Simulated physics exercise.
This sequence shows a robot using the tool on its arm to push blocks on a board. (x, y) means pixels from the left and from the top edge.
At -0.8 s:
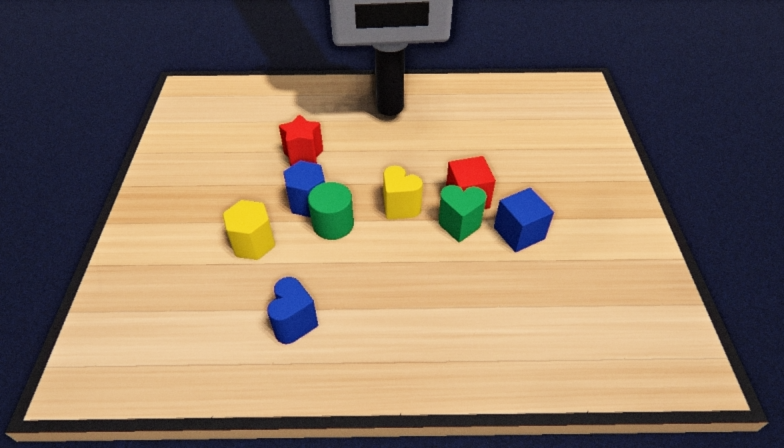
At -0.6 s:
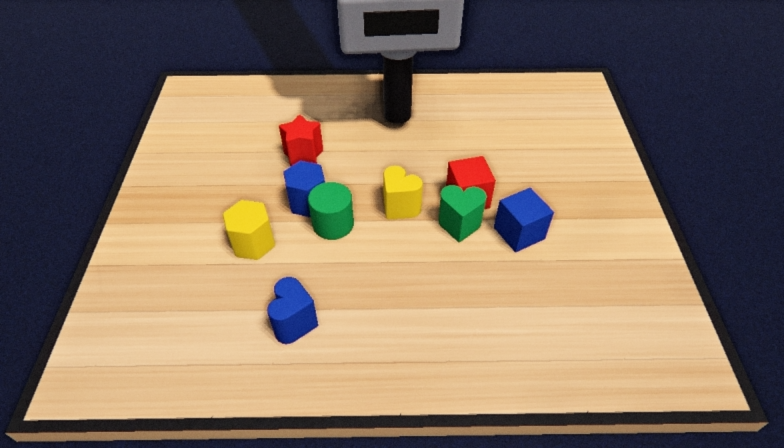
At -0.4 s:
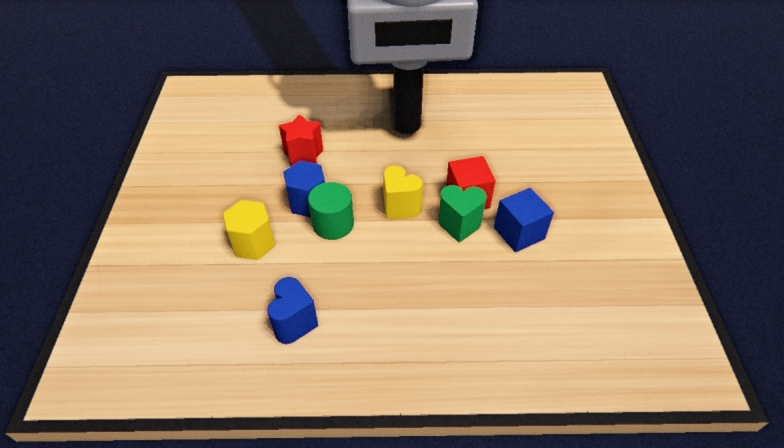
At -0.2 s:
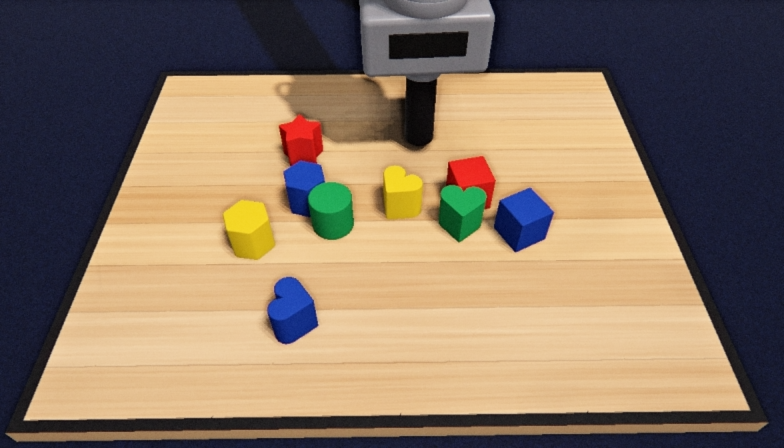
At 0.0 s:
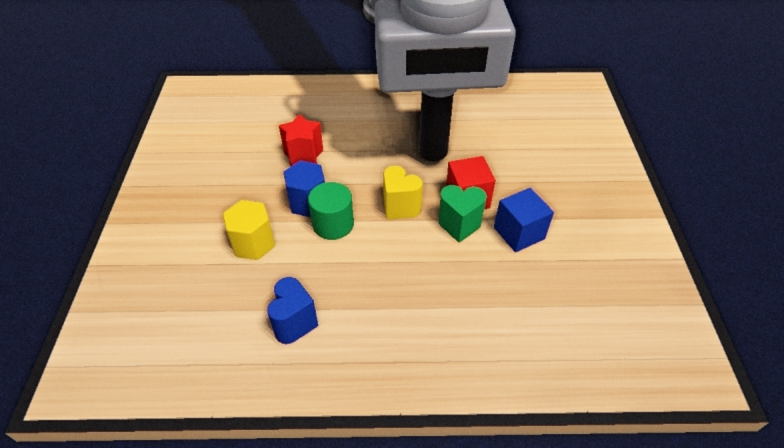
A grey robot arm with a black, rod-like tool reaches over the far edge of a pale wooden board, seen from above and in front against a dark blue surround. Blue, green, yellow and red blocks, including hearts, a star and a cylinder, sit across the middle, with one blue heart nearer. The tool glides slightly right and towards the viewer, nearing the red block, while every block stays still.
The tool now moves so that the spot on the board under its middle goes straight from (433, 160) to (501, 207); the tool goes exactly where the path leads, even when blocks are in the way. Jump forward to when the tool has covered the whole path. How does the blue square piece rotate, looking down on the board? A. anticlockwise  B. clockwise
Choice A: Anticlockwise.
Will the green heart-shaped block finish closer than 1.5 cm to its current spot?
No.
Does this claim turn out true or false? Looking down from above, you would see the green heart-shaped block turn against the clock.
That statement is not accurate.
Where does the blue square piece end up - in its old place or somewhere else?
By then it is displaced.
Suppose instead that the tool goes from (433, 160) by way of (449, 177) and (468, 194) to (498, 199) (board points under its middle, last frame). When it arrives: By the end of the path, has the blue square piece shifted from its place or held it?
Once the tool is done, the blue square piece is in a new spot.
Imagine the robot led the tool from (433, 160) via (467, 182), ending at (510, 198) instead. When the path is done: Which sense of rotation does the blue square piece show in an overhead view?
It goes anticlockwise.
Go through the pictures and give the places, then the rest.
The first picture shows tool tip (390, 108); block tops, yellow heart-shaped block (400, 179); green heart-shaped block (464, 198); red square piece (472, 170); blue square piece (527, 205).
The second picture shows tool (398, 115); blocks unchanged.
The third picture shows tool (407, 125); blocks unchanged.
The fourth picture shows tool (419, 137); blocks unchanged.
The fifth picture shows tool (433, 152); yellow heart-shaped block (400, 179); green heart-shaped block (464, 198); red square piece (472, 170); blue square piece (527, 205).
What follows on the original path. Halfway along, tool (467, 174); green heart-shaped block (464, 203); red square piece (480, 179).
At the end, tool (503, 198); yellow heart-shaped block in place; green heart-shaped block (460, 215), turned 45° clockwise; red square piece (494, 202), turned 40° clockwise; blue square piece (534, 215), turned 35° anticlockwise.
